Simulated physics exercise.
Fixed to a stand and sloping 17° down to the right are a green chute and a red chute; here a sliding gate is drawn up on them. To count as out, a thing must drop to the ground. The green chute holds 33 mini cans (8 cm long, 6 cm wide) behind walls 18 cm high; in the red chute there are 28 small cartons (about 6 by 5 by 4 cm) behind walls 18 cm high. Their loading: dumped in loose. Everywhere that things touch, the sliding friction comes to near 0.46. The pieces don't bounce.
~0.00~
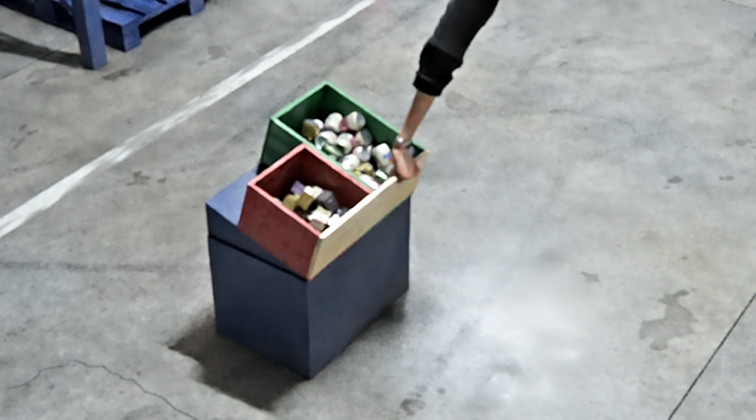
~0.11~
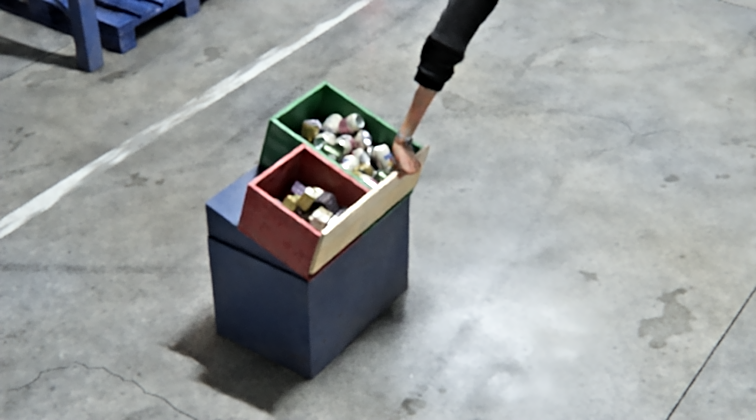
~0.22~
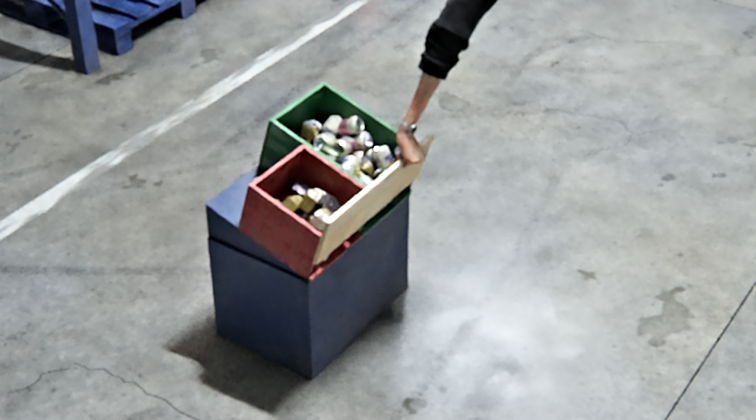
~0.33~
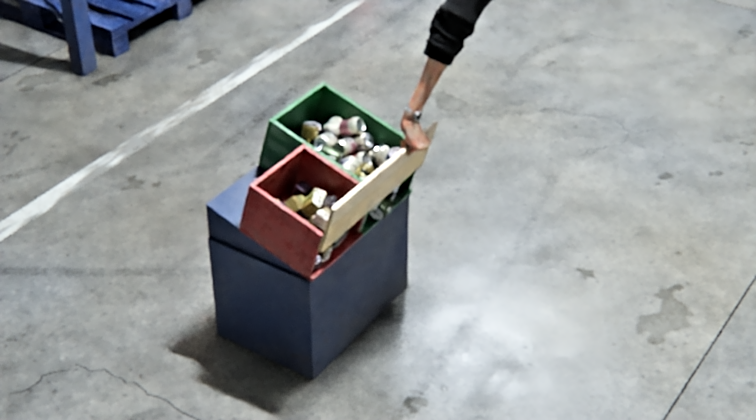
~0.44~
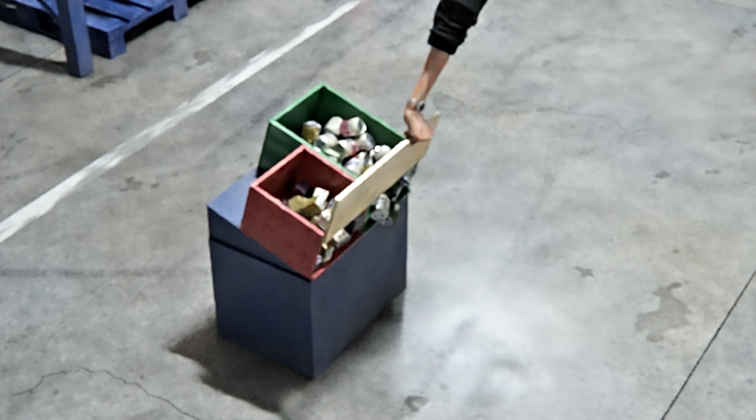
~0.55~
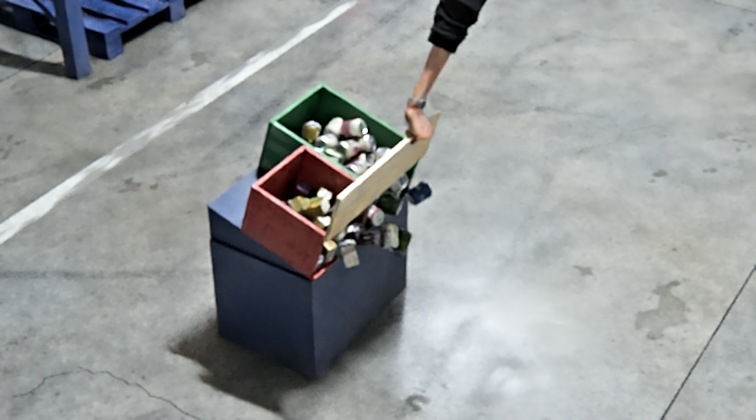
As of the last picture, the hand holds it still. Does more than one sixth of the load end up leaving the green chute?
Yes. The spill tops one sixth.
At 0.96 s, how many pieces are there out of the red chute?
Count for the red chute: Roughly 5.
After 0.96 s, green chute 26 in, 7 out and red chute 23 in, 5 out.
After 1.47 s, green chute 23 in, 10 out and red chute 23 in, 5 out.
After 2.18 s, green chute 18 in, 15 out and red chute 23 in, 5 out.
When it is over (at 3.10 s), green chute 15 in, 18 out and red chute 23 in, 5 out. Asked share, 18 of 33, 55 per cent.
